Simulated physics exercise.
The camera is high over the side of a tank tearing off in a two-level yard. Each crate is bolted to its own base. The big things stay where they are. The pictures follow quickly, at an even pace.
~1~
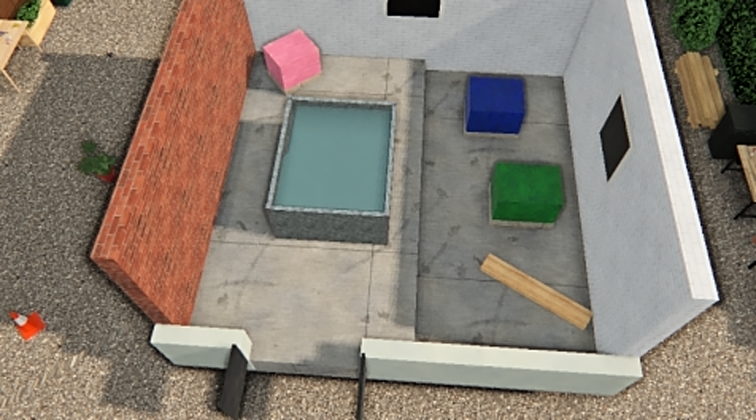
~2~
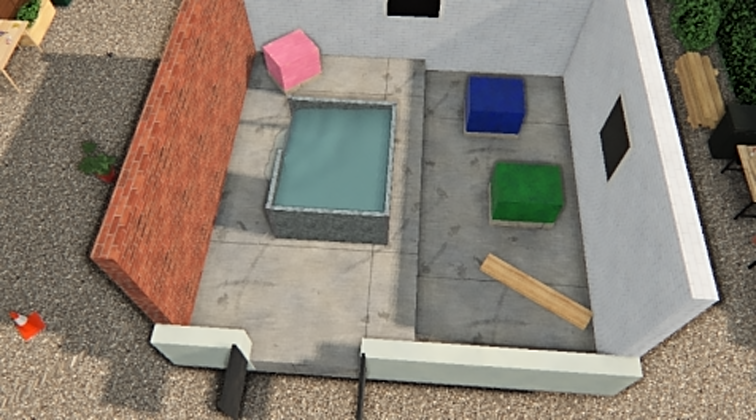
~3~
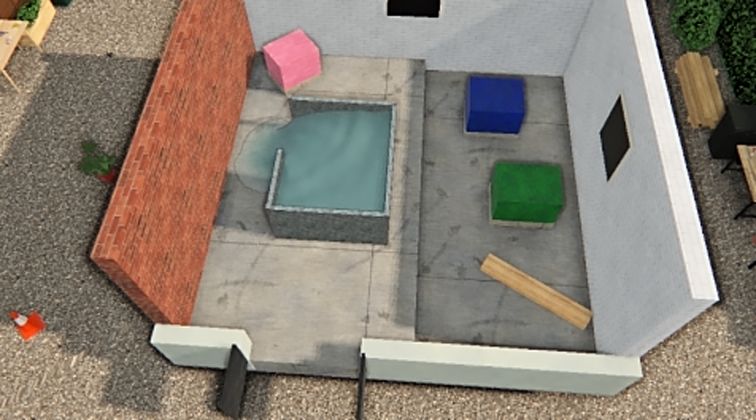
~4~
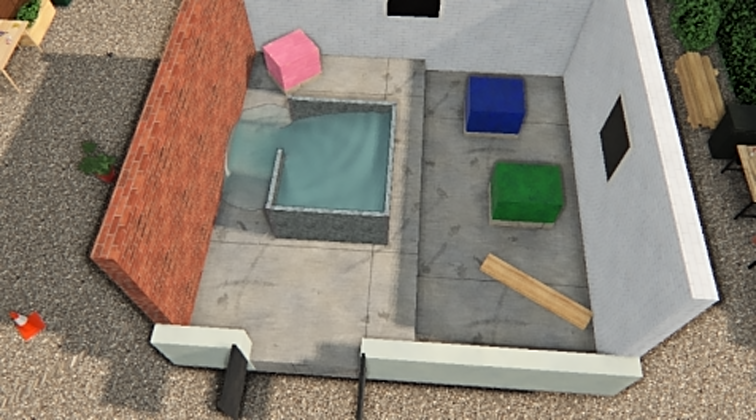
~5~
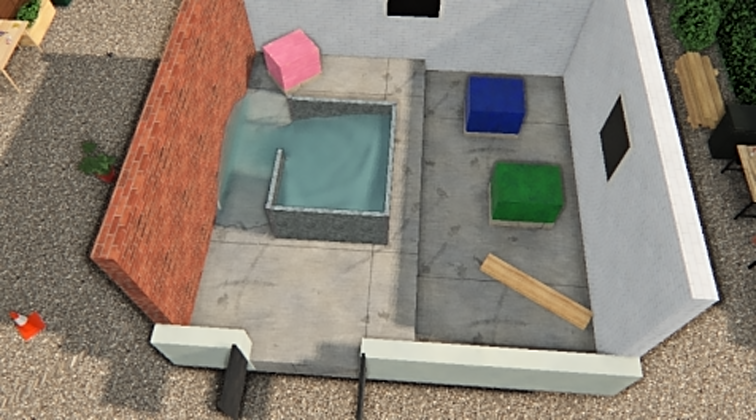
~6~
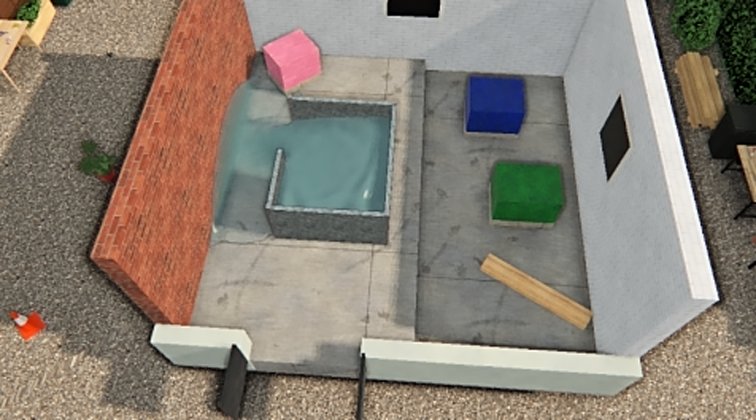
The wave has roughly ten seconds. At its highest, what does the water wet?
One by one: The green crate keeps dry; the pink crate is soaked; the blue crate is soaked.
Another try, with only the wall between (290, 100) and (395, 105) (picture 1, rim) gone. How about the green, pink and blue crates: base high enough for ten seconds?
One by one: The green one gets wet; the pink one gets wet; the blue one is soaked.
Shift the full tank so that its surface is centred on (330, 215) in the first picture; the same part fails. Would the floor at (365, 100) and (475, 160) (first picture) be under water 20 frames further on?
As listed: Wet, free of water.
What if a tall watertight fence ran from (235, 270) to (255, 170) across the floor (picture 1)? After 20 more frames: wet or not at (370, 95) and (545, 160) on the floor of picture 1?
In that order: Under water, free of water.
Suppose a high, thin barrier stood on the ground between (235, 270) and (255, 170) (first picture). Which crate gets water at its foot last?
Last comes the one in green.
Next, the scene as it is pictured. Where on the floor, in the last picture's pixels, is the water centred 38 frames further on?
At about (367, 173).
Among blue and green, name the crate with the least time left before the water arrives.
I say the crate marked blue.
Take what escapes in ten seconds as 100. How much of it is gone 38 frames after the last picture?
About 70 per cent.
A moment on, water covers 20 % of the floor; the green crate not reached, the pink crate water round its plinth, the blue crate not reached.
Next, water covers 35 % of the floor; the green crate not reached, the pink crate water round its plinth, the blue crate not reached.
Then, water covers 50 % of the floor; the green crate not reached, the pink crate water round its plinth, the blue crate water round its plinth.
Later, water covers 85 % of the floor; the green crate water round its plinth, the pink crate water round its plinth, the blue crate water round its plinth.
In the end, water covers 95 % of the floor; the green crate stayed above the water, the pink crate was topped, the blue crate was topped.
